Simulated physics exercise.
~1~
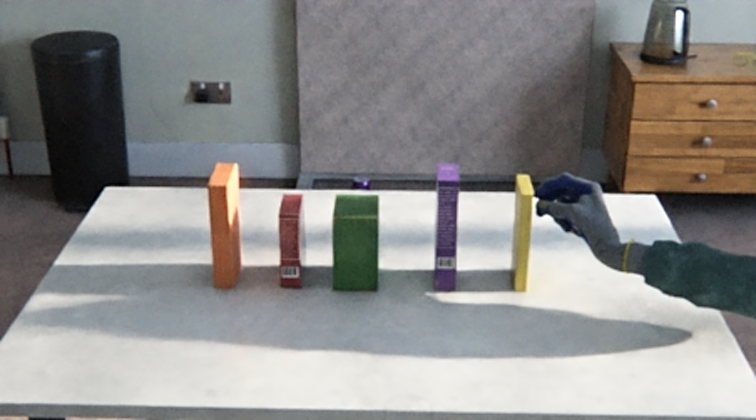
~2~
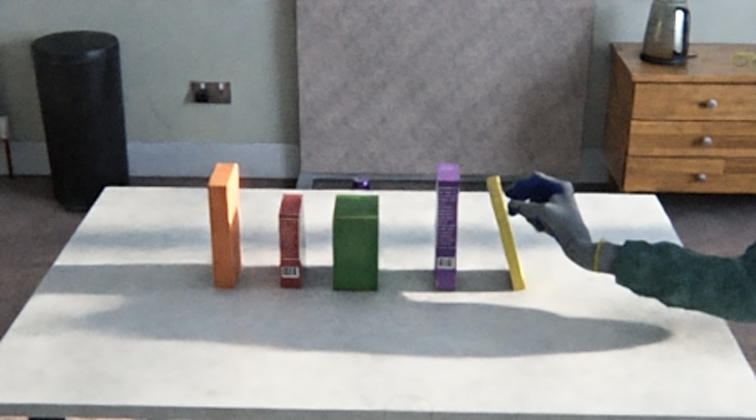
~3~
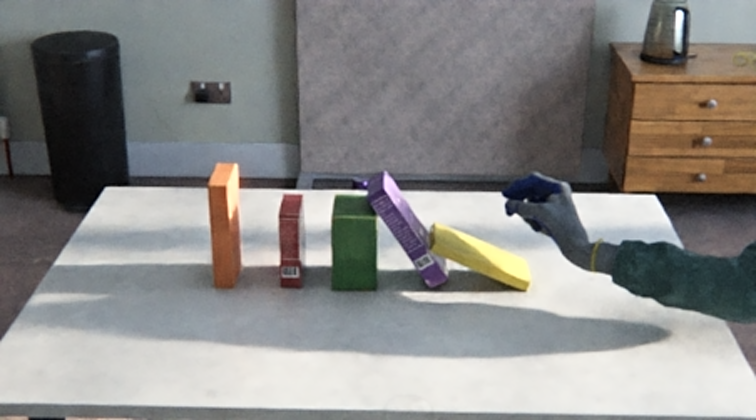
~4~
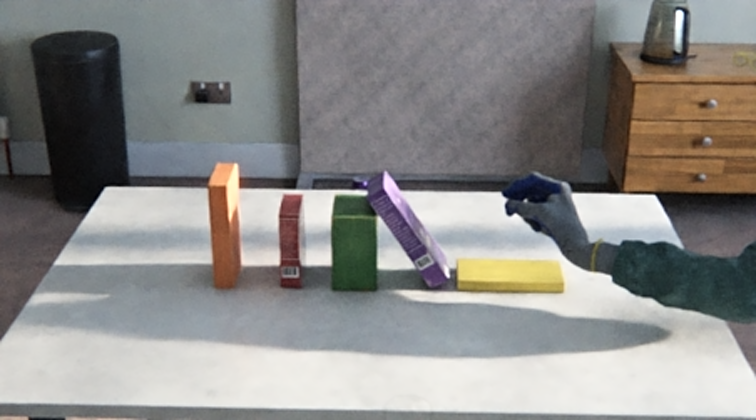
Gloved hand tipping a yellow block left into a purple packet, which leans on the upright green block as the yellow falls flat.
